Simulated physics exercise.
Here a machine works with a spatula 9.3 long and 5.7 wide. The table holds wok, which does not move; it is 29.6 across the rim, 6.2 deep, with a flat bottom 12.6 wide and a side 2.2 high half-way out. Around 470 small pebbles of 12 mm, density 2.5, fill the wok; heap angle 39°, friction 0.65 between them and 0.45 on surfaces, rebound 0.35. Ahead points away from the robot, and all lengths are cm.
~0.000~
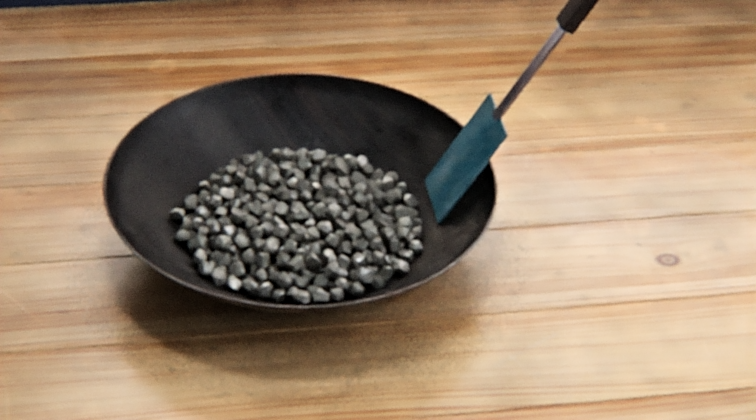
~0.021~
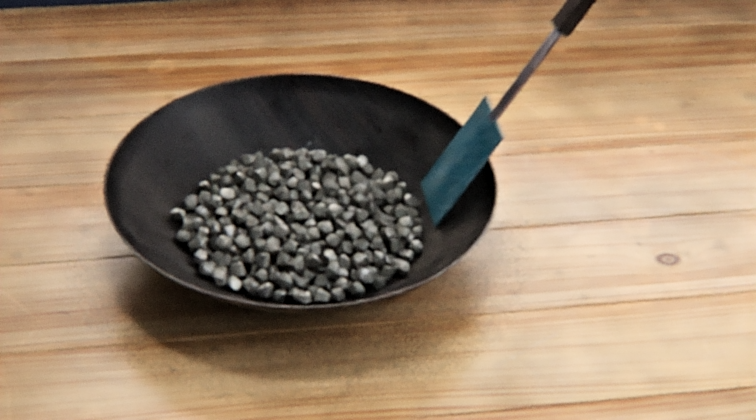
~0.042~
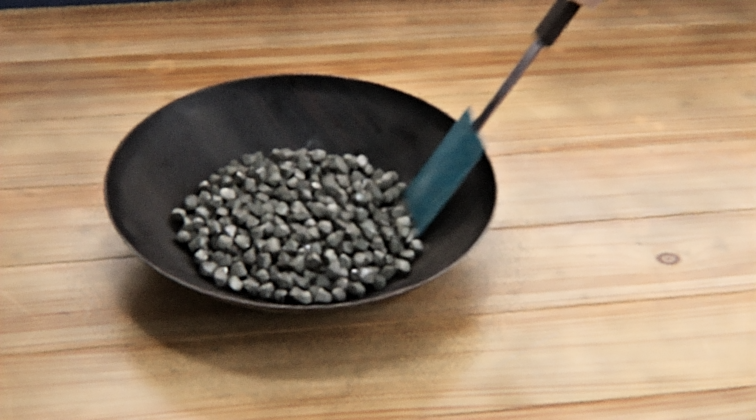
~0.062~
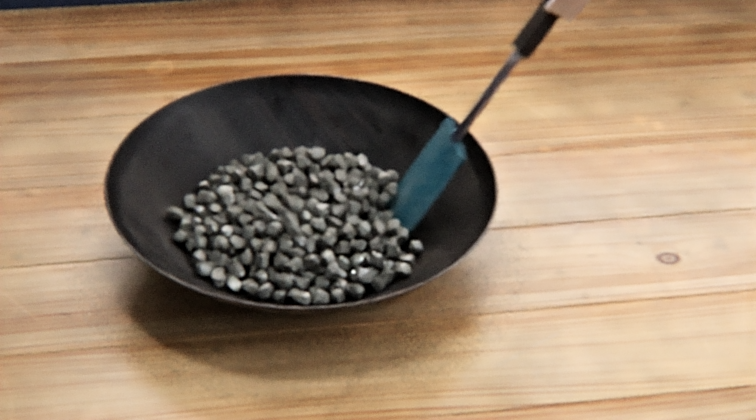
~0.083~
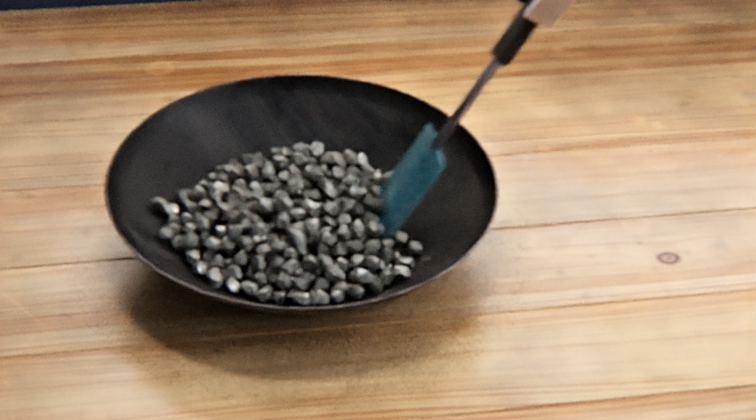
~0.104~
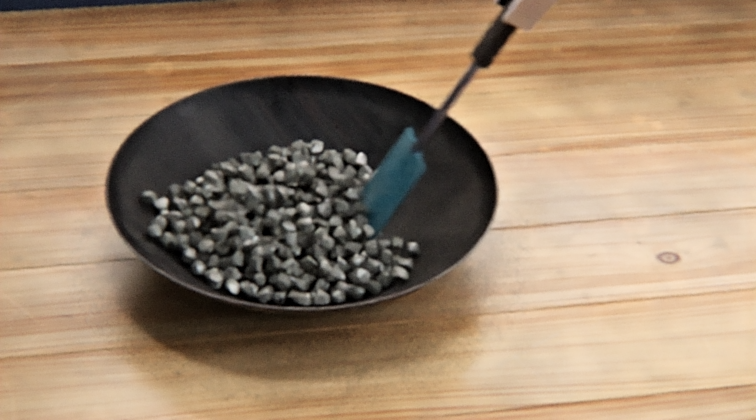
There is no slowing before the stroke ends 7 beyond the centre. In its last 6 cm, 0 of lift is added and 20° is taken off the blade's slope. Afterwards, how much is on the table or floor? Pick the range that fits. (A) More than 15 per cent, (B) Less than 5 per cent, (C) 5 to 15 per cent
B, less than 5 per cent.
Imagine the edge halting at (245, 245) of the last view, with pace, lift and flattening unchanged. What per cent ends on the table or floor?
Something near 0 in a hundred.
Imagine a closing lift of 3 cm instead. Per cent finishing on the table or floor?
Some 0 in a hundred.
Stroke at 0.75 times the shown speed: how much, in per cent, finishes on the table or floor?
I'd put it at about 0 per cent.
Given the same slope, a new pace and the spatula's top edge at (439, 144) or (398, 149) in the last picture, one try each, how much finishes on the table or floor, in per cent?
Try one roughly 0 per cent; try two roughly 5 per cent.
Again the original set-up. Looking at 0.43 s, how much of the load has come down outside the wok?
Roughly 0 per cent.
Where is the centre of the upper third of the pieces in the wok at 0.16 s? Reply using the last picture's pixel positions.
Centre estimated at around (237, 213).
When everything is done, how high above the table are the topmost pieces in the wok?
Near 7.5 centimetres high.
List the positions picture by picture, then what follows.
Spatula top edge at (499, 114), sloping 60°; upper third of the load around (302, 214), from x 180 to 415, top at y 155; 471 in the wok, in the first picture.
Spatula top edge at (495, 116), sloping 60°; upper third of the load around (303, 214), from x 180 to 415, top at y 155, in the second picture.
Spatula top edge at (477, 127), sloping 60°; upper third of the load around (303, 214), from x 180 to 415, top at y 155, in the third picture.
Spatula top edge at (457, 137), sloping 60°; upper third of the load around (298, 211), from x 175 to 415, top at y 155, in the fourth picture.
Spatula top edge at (436, 144), sloping 60°; upper third of the load around (284, 208), from x 160 to 415, top at y 150, in the fifth picture.
Spatula top edge at (417, 148), sloping 60°; upper third of the load around (278, 209), from x 150 to 410, top at y 145; 471 in the wok, in the sixth picture.
By 0.16 s, sloping 60°, highest piece 12 above the table; 470 in the wok, 1 on the blade or in flight.
By 0.21 s, sloping 51°, highest piece 13 above the table; 470 in the wok, 1 on the blade or in flight.
By 0.43 s, sloping 40°, highest piece 7 above the table; 470 in the wok, 1 on the table or floor.
By 1.48 s, sloping 40°, highest piece 7 above the table; 470 in the wok, 1 on the table or floor.
Final count, 470 in the wok, 1 on the table or floor. That is 0 % on the table or floor.
